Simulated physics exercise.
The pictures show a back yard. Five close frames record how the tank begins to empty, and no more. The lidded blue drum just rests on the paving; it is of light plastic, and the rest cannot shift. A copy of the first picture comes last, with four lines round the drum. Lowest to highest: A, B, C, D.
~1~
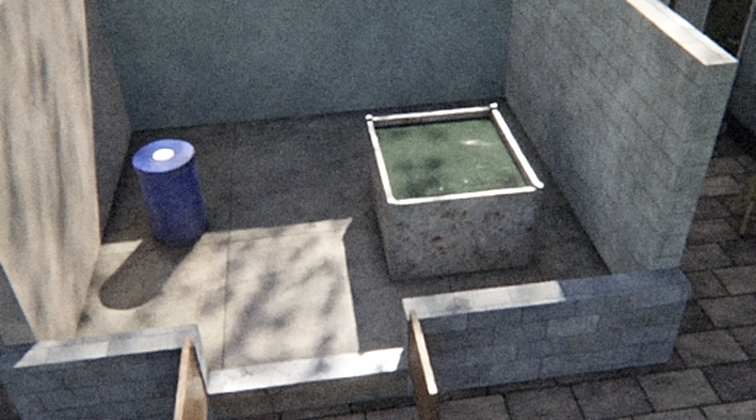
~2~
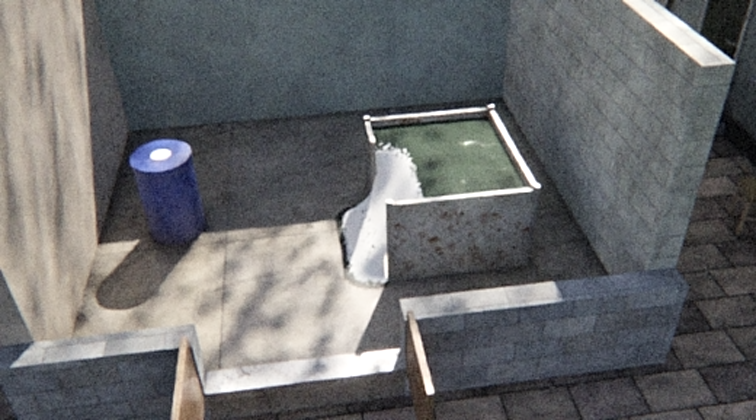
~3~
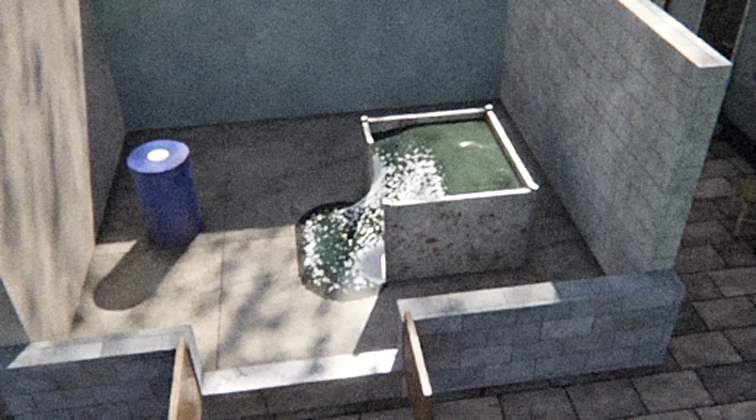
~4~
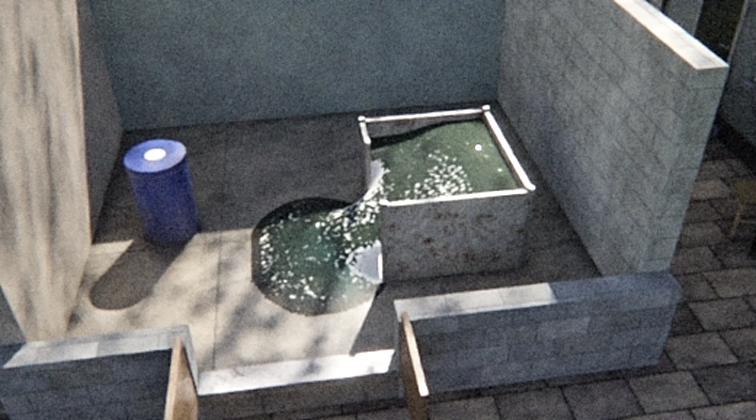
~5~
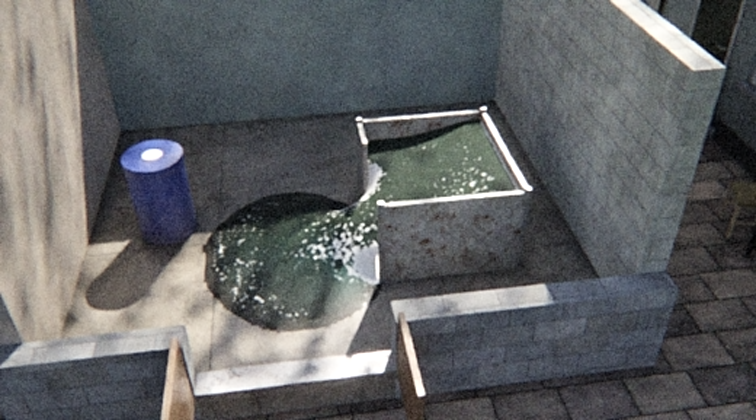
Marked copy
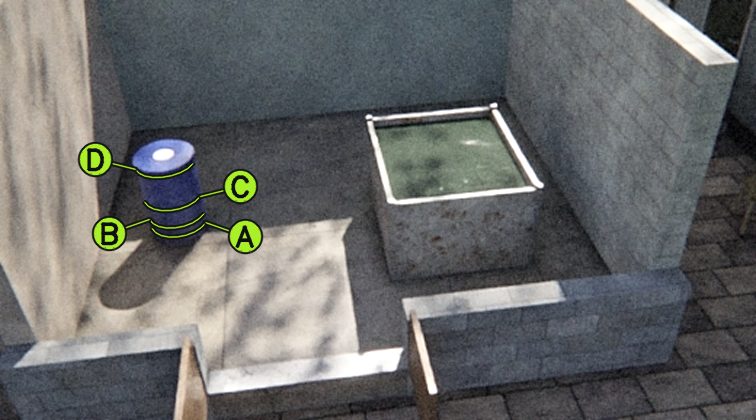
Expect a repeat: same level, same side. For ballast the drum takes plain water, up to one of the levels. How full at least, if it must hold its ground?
It is C.
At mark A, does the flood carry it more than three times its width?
Yes, it does.
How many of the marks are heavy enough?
Two.
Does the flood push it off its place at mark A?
Yes, that goes wrong.
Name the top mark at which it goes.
That would be B.
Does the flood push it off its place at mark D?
No, not at all.
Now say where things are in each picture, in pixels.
The first frame shows lid of the blue drum at (164, 155); tank full, its middle at (447, 158); open gate at (302, 316).
In the second frame, 2 % of the ground under water, its edge towards the drum at (345, 222).
In the third frame, 6 % of the ground under water, its edge towards the drum at (306, 226).
In the fourth frame, 9 % of the ground under water, its edge towards the drum at (266, 224).
The fifth frame shows lid of the blue drum at (152, 155); 14 % of the ground under water, its edge towards the drum at (226, 228).
In lime, A at (177, 236); B at (175, 227); C at (170, 210); D at (162, 177); from the bottom up A, B, C, D.
For mark A, it is pushed about 4 times its own width away.
For mark B, it is pushed about its own width away.
For mark C, it does not move.
For mark D, it does not move.
